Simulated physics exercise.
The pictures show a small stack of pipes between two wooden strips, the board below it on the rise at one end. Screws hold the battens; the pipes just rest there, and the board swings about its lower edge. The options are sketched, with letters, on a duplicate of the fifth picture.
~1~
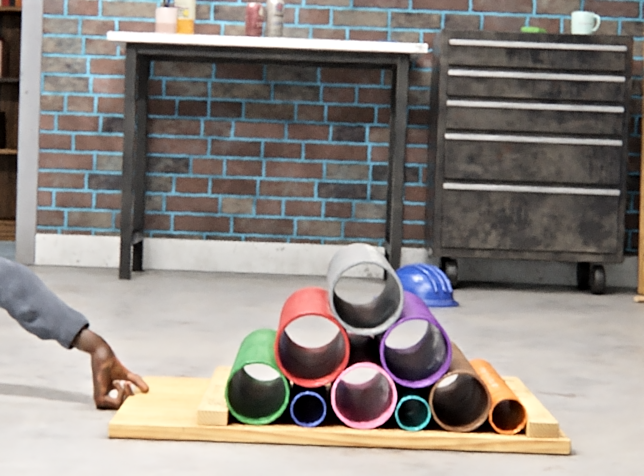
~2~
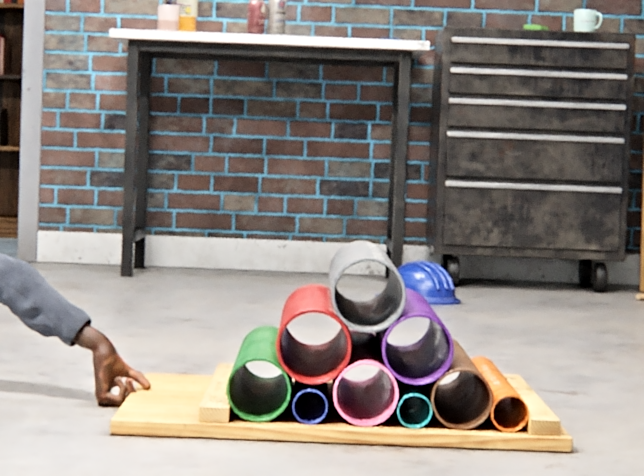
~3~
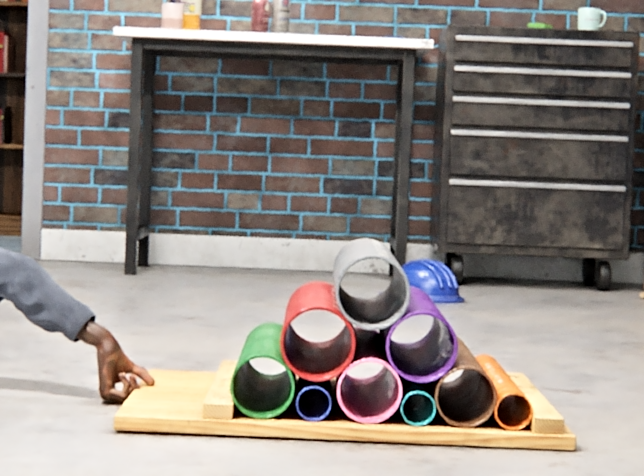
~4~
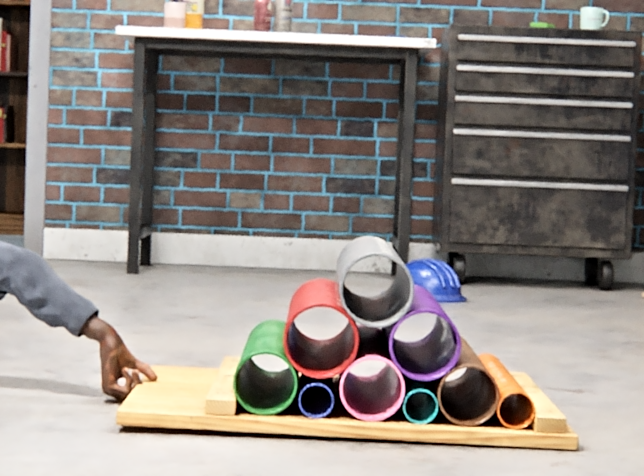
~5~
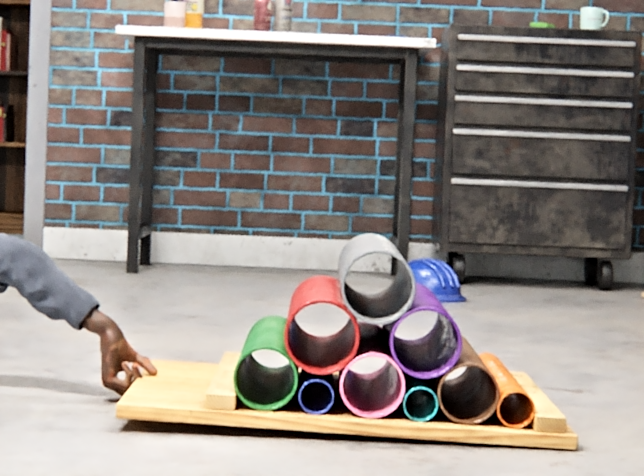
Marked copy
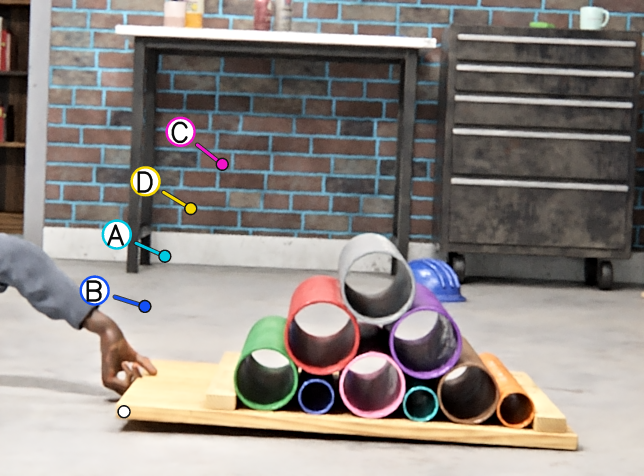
Colourful stacked pipes rest on a wooden board as a hand slightly raises its left end.
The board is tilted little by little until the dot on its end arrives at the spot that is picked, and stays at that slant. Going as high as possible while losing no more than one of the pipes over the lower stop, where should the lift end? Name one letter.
The last mark within the limit is C.
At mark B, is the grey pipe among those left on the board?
The grey pipe: Yes.
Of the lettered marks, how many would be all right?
The number is four.
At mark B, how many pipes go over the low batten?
With B, none.
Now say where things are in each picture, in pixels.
The first frame shows green pipe (257, 393); blue pipe (308, 409); pink pipe (364, 396).
The second frame shows pink pipe (366, 394); turquoise pipe (415, 411).
The third frame shows board (343, 399); green pipe (262, 387); purple pipe (422, 347).
The fourth frame shows board (345, 396); green pipe (265, 383); blue pipe (316, 400).
The fifth frame shows board (345, 393); green pipe (265, 379); blue pipe (316, 397).
On the marked copy, A at (165, 256); B at (145, 306); C at (222, 165); D at (191, 208); the white dot at (124, 411).
Taking C. A third of the way, board at 20°.
Two thirds of the way, board at 36°.
When it is over, board at 36°, none over the low batten.
As for the rest, A none over the low batten; B none over the low batten; D none over the low batten.
